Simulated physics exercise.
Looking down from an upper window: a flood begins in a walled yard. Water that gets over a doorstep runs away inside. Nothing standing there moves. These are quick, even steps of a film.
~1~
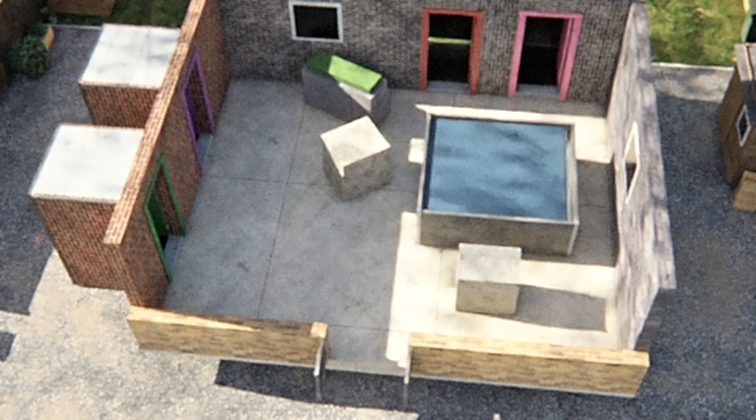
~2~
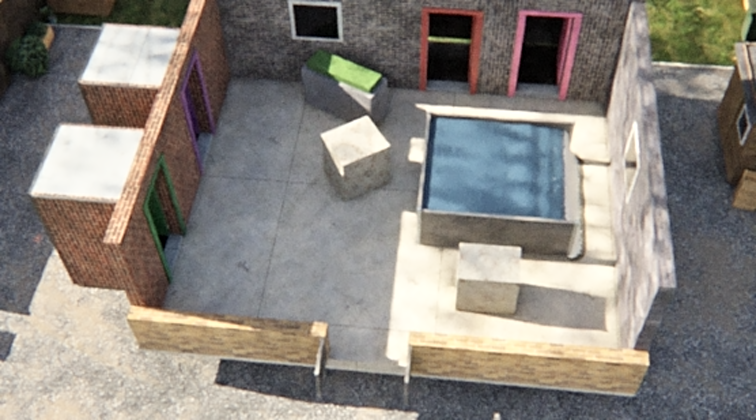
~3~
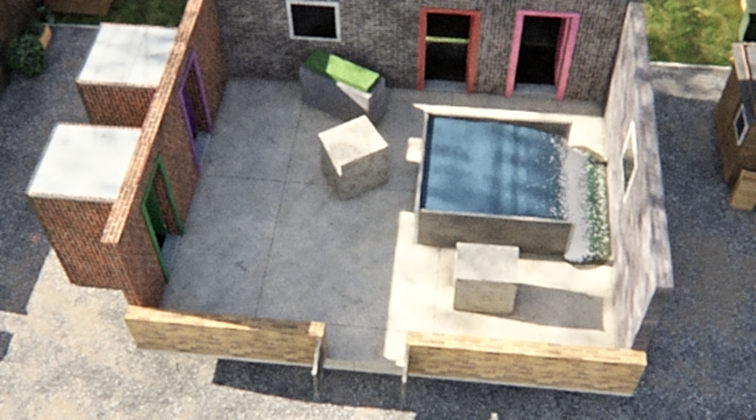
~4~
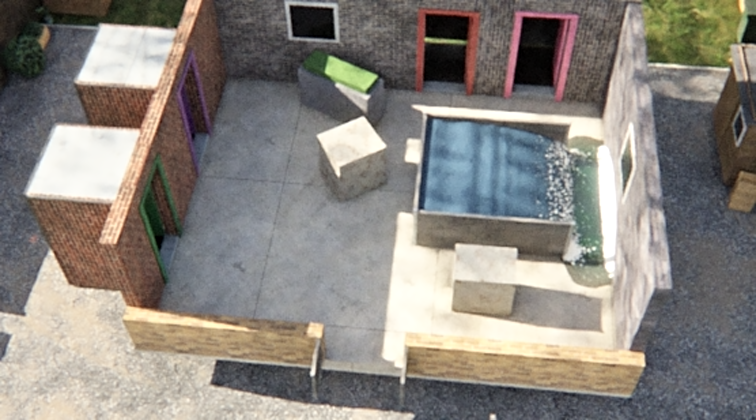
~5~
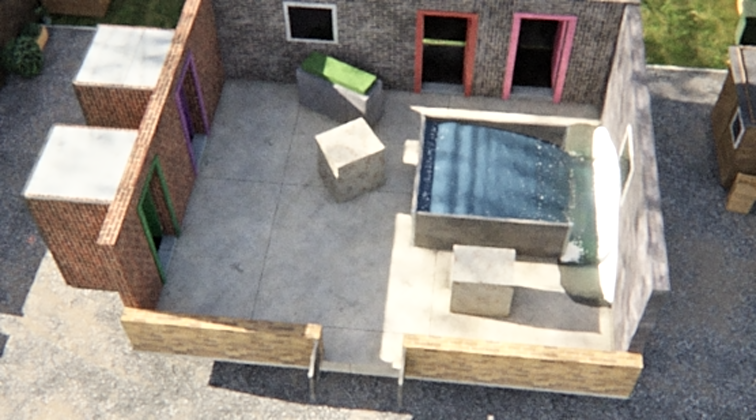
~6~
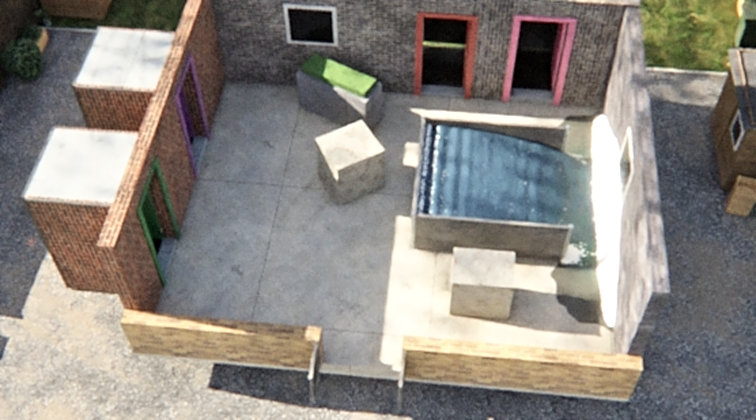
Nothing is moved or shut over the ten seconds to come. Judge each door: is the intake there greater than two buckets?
In order: Purple door: Within the cap; red door: Over the cap; green door: Over the cap; pink door: Over the cap.
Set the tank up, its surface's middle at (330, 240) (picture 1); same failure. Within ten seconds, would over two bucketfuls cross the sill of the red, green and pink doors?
As I see it, the red overshoots, the green stays within the limit and the pink overshoots.
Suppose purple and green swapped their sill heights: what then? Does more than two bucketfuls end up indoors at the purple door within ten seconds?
Result for purple: Above the limit.
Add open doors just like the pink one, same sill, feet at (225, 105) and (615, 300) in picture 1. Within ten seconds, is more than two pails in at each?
Falls short, then goes past it.
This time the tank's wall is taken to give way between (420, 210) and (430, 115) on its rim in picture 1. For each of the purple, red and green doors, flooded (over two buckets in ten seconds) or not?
So, taking them in turn: Purple door tops the limit, red door tops the limit, green door tops the limit.
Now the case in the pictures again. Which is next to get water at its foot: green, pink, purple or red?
It is the door marked pink.
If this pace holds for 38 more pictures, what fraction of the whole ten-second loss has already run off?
Note - share reached: 55 %.
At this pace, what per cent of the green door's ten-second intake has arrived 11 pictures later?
Estimate: Roughly 0 %.
A moment on, water covers 15 % of the floor; the purple door not reached, the red door not reached, the green door not reached, the pink door wet at the sill, nothing in.
Next, water covers 30 % of the floor; the purple door not reached, the red door wet at the sill, nothing in, the green door not reached, the pink door over two buckets in.
Then, water covers 65 % of the floor; the purple door not reached, the red door under two buckets in, the green door not reached, the pink door far over two buckets in.
Later, water covers 95 % of the floor; the purple door under two buckets in, the red door under two buckets in, the green door over two buckets in, the pink door far over two buckets in.
In the end, water covers 100 % of the floor; the purple door under two buckets in, the red door far over two buckets in, the green door far over two buckets in, the pink door far over two buckets in.
